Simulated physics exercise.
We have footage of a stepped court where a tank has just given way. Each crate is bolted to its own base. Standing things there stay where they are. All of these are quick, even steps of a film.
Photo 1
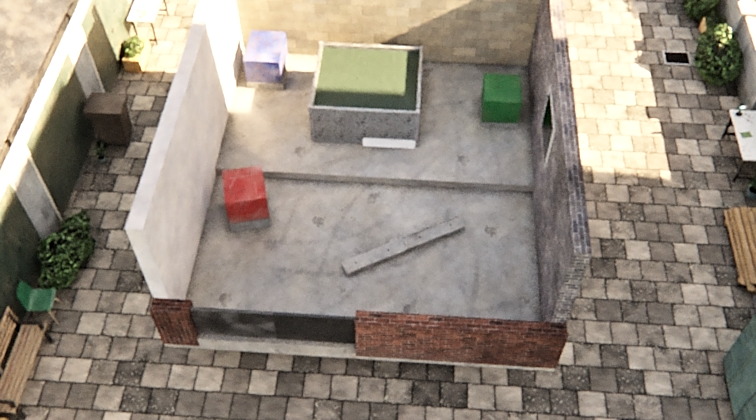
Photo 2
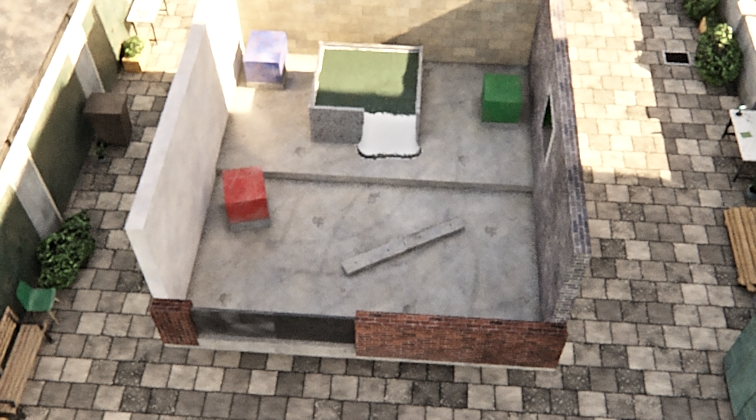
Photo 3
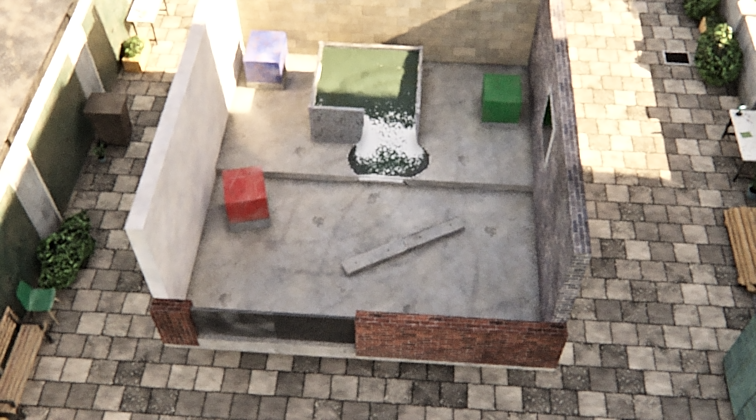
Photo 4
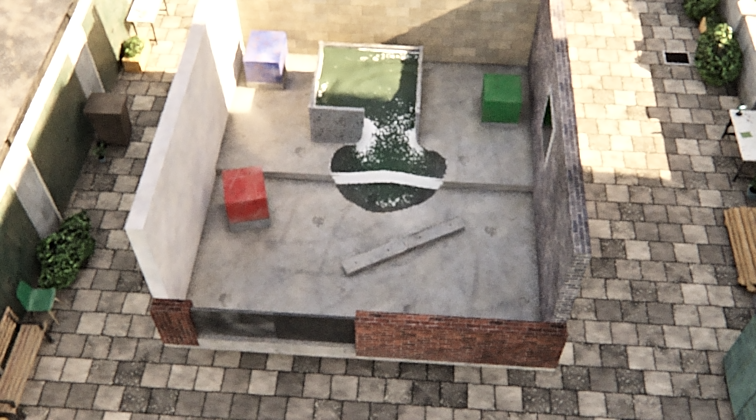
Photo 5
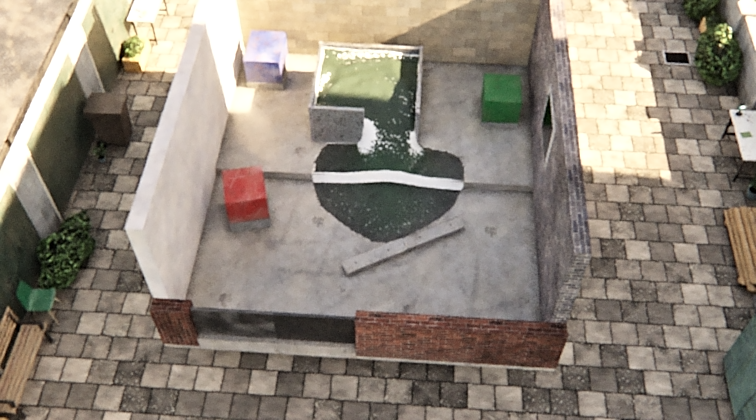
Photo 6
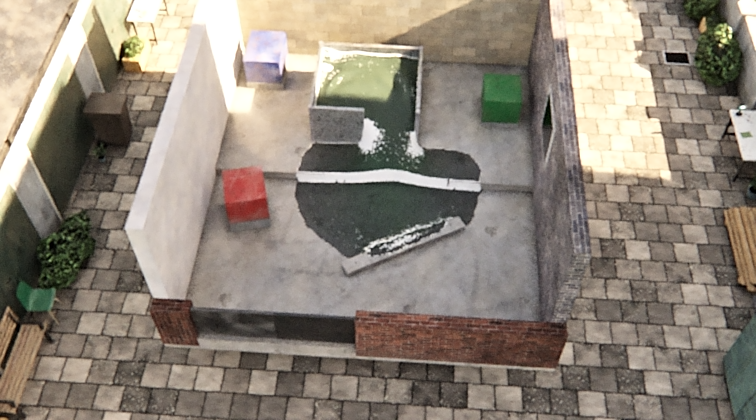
At first, dark green water sits in an open tank at the back of a walled, stepped court, near purple, green and red blocks. Then it pours through a gap in the tank's front and over the low step, spreading in a widening dark pool until it meets the slanted bar on the lower floor.
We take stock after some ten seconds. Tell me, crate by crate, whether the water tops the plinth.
Red crate: No, it does not. Green crate: No, it does not. Blue crate: No, it does not.
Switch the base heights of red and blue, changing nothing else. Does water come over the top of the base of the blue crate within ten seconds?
Blue: Untouched.
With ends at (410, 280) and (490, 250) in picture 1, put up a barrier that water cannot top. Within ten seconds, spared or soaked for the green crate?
As I see it, the green one is left untouched.
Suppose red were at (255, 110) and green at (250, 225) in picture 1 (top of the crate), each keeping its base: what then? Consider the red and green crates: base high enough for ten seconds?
Result - red crate avoids the flood; green crate is overtopped.
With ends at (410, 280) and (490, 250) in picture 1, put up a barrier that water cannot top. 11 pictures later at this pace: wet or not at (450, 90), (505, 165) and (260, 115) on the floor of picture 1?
First unwetted, then unwetted, then unwetted.
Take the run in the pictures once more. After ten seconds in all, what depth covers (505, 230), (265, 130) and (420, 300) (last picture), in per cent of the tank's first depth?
First spot 18 %, second 0 %, third 14 %.
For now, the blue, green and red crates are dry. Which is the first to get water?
First to get wet: The crate marked red.
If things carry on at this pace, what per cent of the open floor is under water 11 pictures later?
I reckon 55 per cent or so.
A moment on, water covers 45 % of the floor; the red crate water round its plinth, the green crate not reached, the blue crate not reached.
Next, water covers 55 % of the floor; the red crate water round its plinth, the green crate not reached, the blue crate not reached.
Then, water covers 60 % of the floor; the red crate water round its plinth, the green crate not reached, the blue crate not reached.
Later, water covers 60 % of the floor; the red crate water round its plinth, the green crate not reached, the blue crate not reached.
In the end, water covers 60 % of the floor; the red crate stayed above the water, the green crate stayed above the water, the blue crate stayed above the water.
